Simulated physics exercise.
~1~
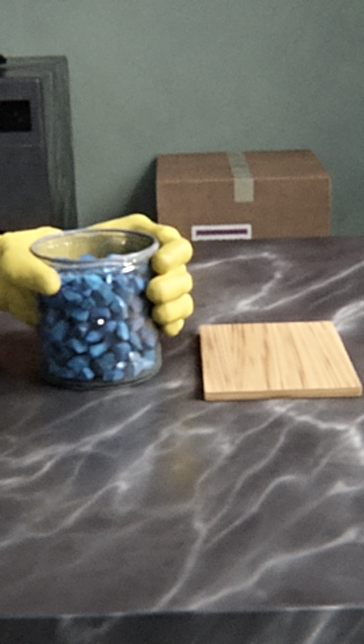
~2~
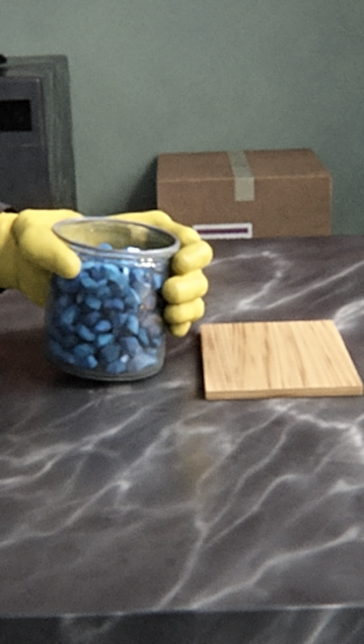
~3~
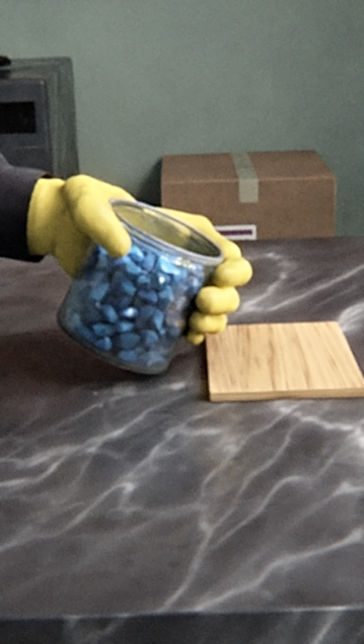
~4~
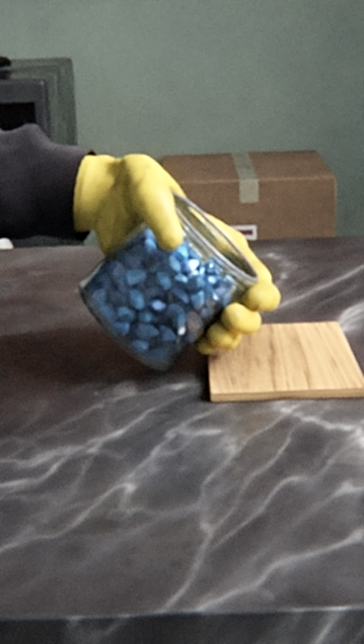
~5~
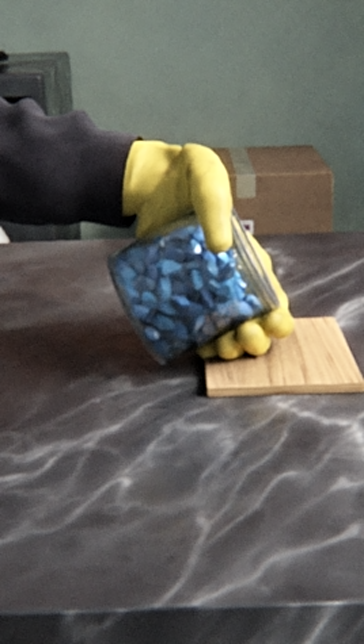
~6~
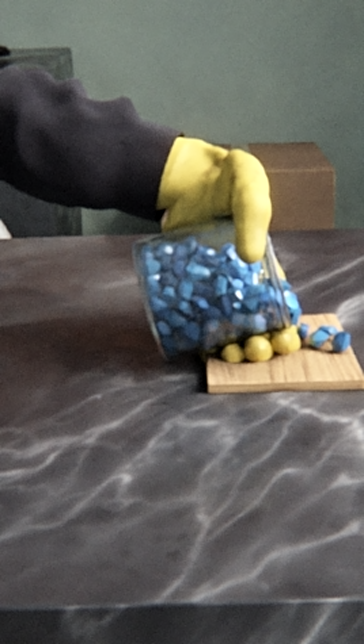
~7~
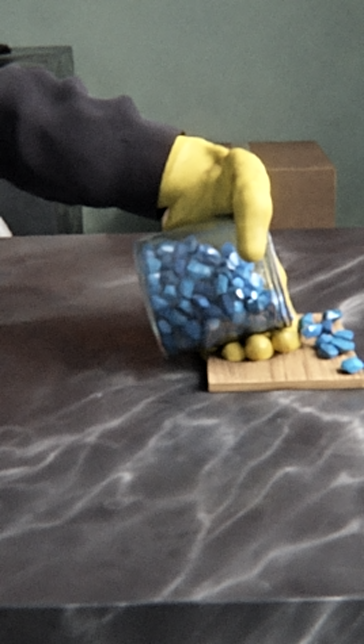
At first, a clear glass jar filled with blue stones stands upright on a dark marbled table, held by yellow-gloved hands to the left of a flat wooden block. The gloves lift the jar slightly and begin tipping it toward the right. A dark sleeve comes into view as the jar leans further and moves closer to the block, with the stones still inside. The jar is then lowered nearly onto its side, its rim end over the wood. A few blue stones spill onto the block, while most remain inside the resting jar, still held by a glove.
